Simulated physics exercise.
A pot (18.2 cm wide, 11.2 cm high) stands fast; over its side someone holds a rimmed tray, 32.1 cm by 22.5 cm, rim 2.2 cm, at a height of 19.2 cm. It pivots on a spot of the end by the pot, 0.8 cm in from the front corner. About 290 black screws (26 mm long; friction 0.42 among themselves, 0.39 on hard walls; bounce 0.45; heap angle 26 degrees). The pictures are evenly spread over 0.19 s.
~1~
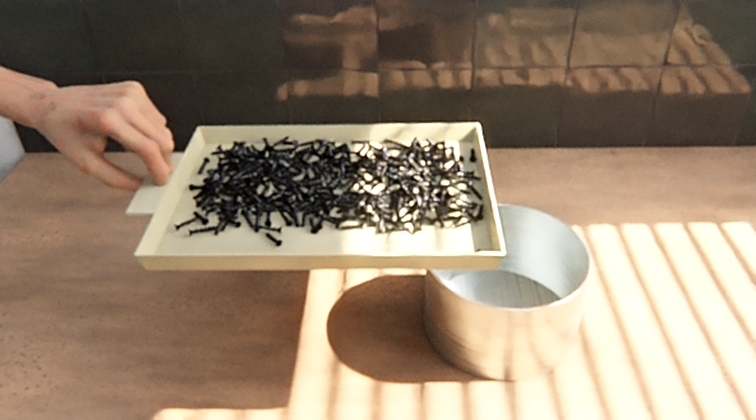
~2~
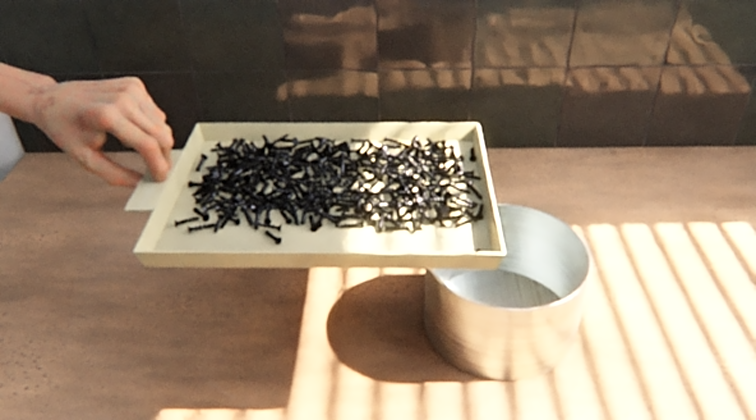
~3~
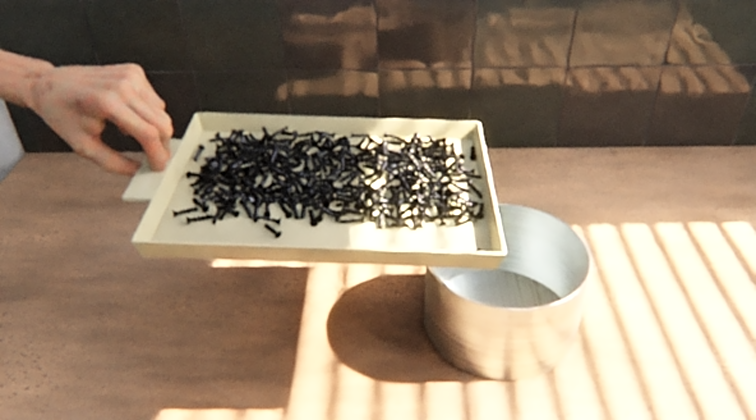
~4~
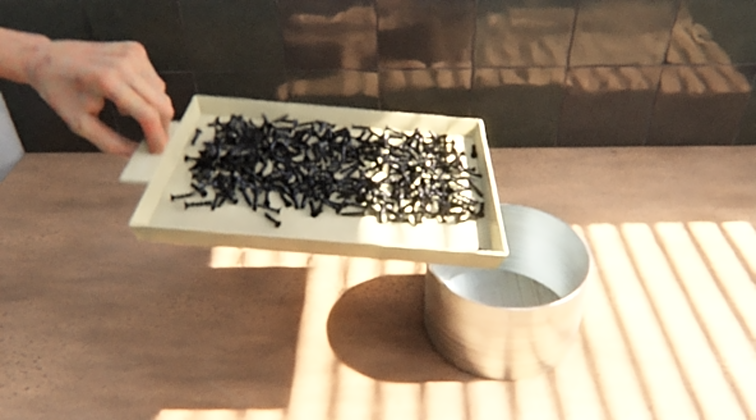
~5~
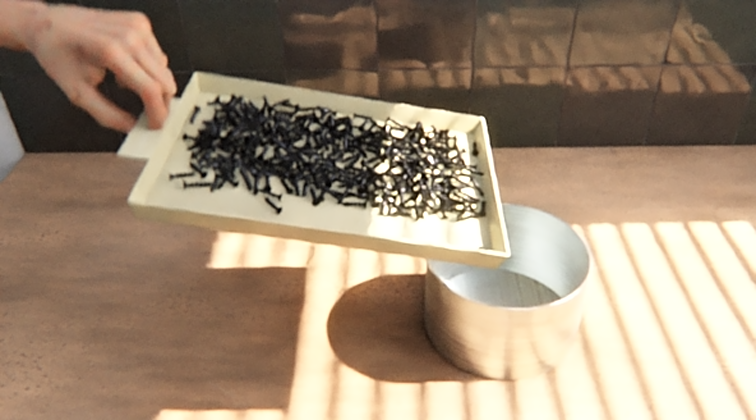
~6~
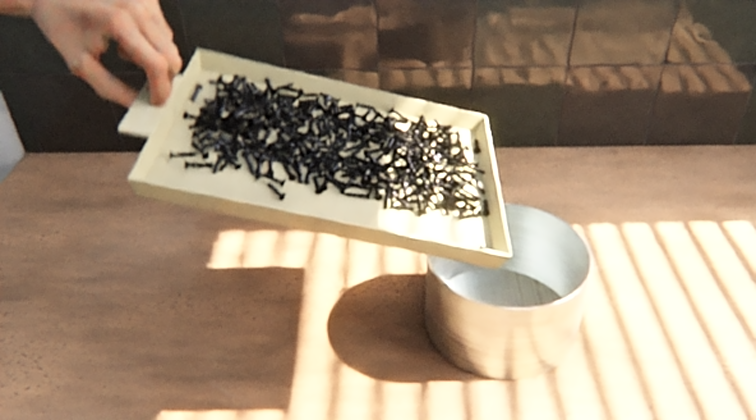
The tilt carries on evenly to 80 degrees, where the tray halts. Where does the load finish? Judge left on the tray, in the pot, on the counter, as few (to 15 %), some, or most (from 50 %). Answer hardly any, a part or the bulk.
Left on the tray: Hardly any; in the pot: A part; on the counter: The bulk.
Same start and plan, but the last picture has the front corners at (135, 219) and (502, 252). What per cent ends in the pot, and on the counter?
Pot 0, counter 95.
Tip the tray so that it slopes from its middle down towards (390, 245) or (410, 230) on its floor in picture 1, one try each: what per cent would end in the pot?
About 0 and 0 per cent.
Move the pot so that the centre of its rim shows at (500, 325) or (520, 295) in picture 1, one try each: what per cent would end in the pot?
About 25 and 55 per cent.
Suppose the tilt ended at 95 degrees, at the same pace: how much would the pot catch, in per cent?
Then about 30 per cent.
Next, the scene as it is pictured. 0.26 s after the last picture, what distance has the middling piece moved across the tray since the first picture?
About 3 cm.
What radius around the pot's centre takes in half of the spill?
Roughly 20 cm.
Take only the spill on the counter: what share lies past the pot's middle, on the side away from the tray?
About 90 per cent.
Then, 0.26 s after the last picture, tilt 48 degrees; the tray holds 100 %, the pot 0 %.
Then, 0.43 s after the last picture, tilt 69 degrees; the tray holds 95 %, the pot 0 %.
Then, 0.73 s after the last picture, tilt 80 degrees; the tray holds 5 %, the pot 25 %.
In the end, tray 0 %, pot 30 %, counter 65 %.
